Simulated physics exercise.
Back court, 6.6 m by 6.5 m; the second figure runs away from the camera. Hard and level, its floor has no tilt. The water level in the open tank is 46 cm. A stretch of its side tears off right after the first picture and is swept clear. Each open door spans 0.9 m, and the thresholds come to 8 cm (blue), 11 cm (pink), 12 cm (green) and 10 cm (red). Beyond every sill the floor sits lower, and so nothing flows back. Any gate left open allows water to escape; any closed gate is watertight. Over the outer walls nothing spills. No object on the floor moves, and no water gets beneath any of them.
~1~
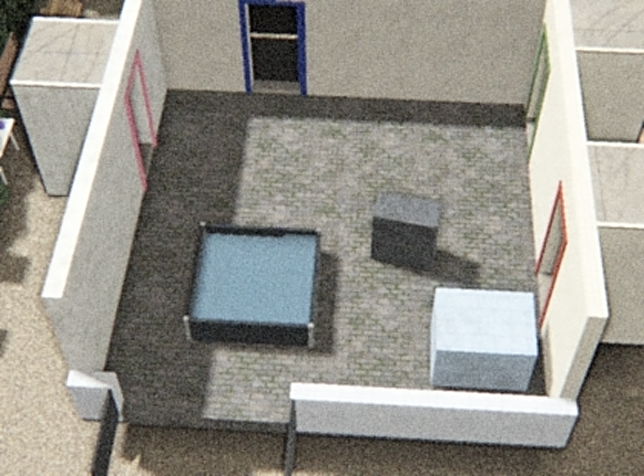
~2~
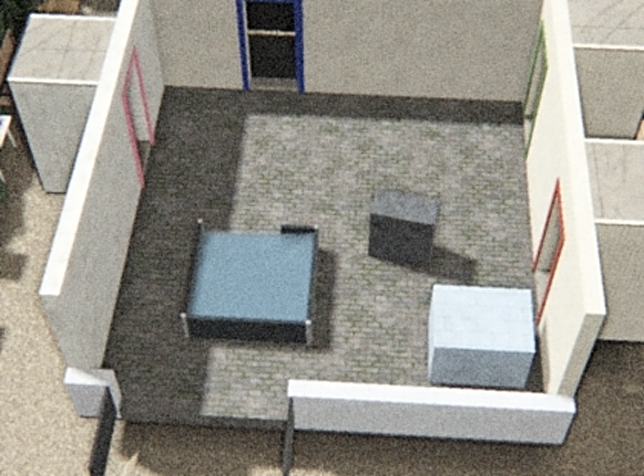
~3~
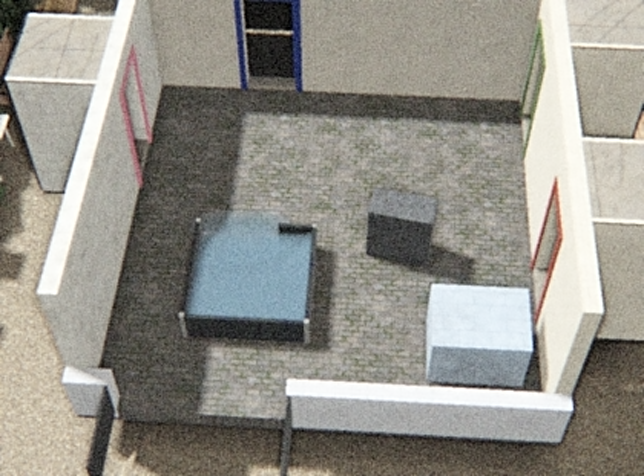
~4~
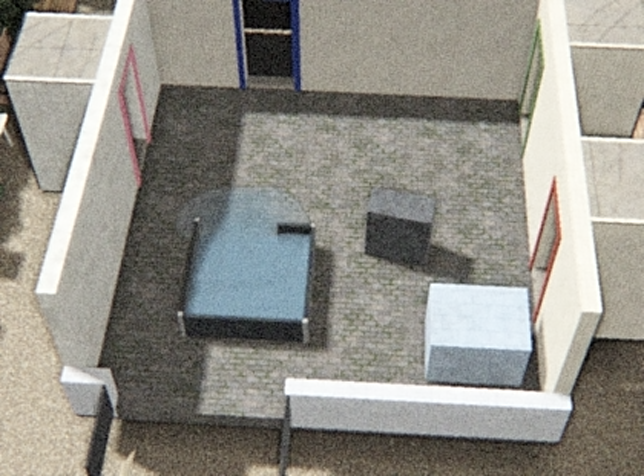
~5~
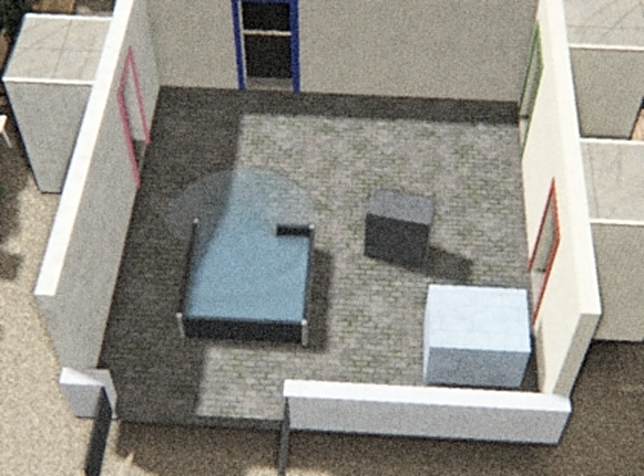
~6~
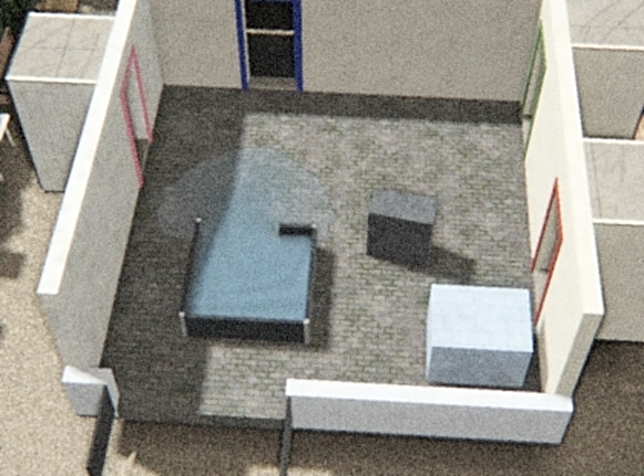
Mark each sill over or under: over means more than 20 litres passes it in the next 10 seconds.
Blue door - over; pink door - under; green door - under; red door - under.
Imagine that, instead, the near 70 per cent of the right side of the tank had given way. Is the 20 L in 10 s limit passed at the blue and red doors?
For blue, too little; for red, too much.
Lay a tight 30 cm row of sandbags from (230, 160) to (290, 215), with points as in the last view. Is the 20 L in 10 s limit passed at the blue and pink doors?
Against the limit, the blue door stays within it and the pink door goes beyond it.
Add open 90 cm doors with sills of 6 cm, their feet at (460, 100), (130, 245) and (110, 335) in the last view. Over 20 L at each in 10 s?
Taking them in order, the first gets too little, the second too little and the third too little.
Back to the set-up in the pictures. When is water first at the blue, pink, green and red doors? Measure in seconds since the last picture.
Arrival times: Blue 0.5 seconds, pink 0.7 seconds, green 3.6 seconds, red 7.0 seconds.
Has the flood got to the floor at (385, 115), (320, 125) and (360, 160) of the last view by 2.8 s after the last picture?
Status of the three spots: Inundated, inundated, inundated.
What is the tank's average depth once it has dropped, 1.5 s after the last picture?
21 cm.
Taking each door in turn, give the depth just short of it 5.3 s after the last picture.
Depths: Blue door 7 cm, pink door 8 cm, green door 7 cm, red door 0 cm.
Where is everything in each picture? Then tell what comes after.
The first frame shows the open tank at (255, 276) is whole and still, 46 cm deep.
In the second frame, the front is at a hidden place, 0.7 m from the gap on the open tank's far side; 0.3 m2 of floor is under water; 46 cm left at the back of the open tank.
In the third frame, water pours out on the open tank's far side and has run 0.9 m, to (284, 220); typically 8 cm deep outside, 46 cm at the open tank's back.
In the fourth frame, water pours out on the open tank's far side and has run 1.2 m, to (272, 191); typically 6 cm deep outside, 46 cm at the open tank's back.
In the fifth frame, the front is at (270, 174), 1.6 m from the gap on the open tank's far side; 2.7 m2 of floor is under water; 44 cm left at the back of the open tank.
In the sixth frame, the front is at (272, 152), 2.1 m from the gap on the open tank's far side; 3.7 m2 of floor is under water; 40 cm left at the back of the open tank.
Then, 0.7 s after the last picture water covers 25 % of the floor and is deepest (23 cm) near (228, 234); blue door 2 cm at the sill, 0 L in, pink door 1 cm at the sill, 0 L in, green door not reached, red door not reached.
Then, 1.5 s after the last picture water covers 30 % of the floor and is deepest (39 cm) near (164, 84); blue door 14 cm at the sill, 24 L in, pink door 12 cm at the sill, 1 L in, green door not reached, red door not reached.
Then, 2.8 s after the last picture water covers 35 % of the floor and is deepest (18 cm) near (156, 119); blue door 15 cm at the sill, 67 L in, pink door 8 cm at the sill, 3 L in, green door not reached, red door not reached.
Then, 5.3 s after the last picture water covers 50 % of the floor and is deepest (9 cm) near (238, 169); blue door 7 cm at the sill, 91 L in, pink door 8 cm at the sill, 3 L in, green door 7 cm at the sill, 0 L in, red door not reached.
Then, 9.3 s after the last picture water covers 75 % of the floor and is deepest (10 cm) near (531, 324); blue door 5 cm at the sill, 91 L in, pink door 5 cm at the sill, 3 L in, green door 6 cm at the sill, 0 L in, red door 4 cm at the sill, 0 L in.
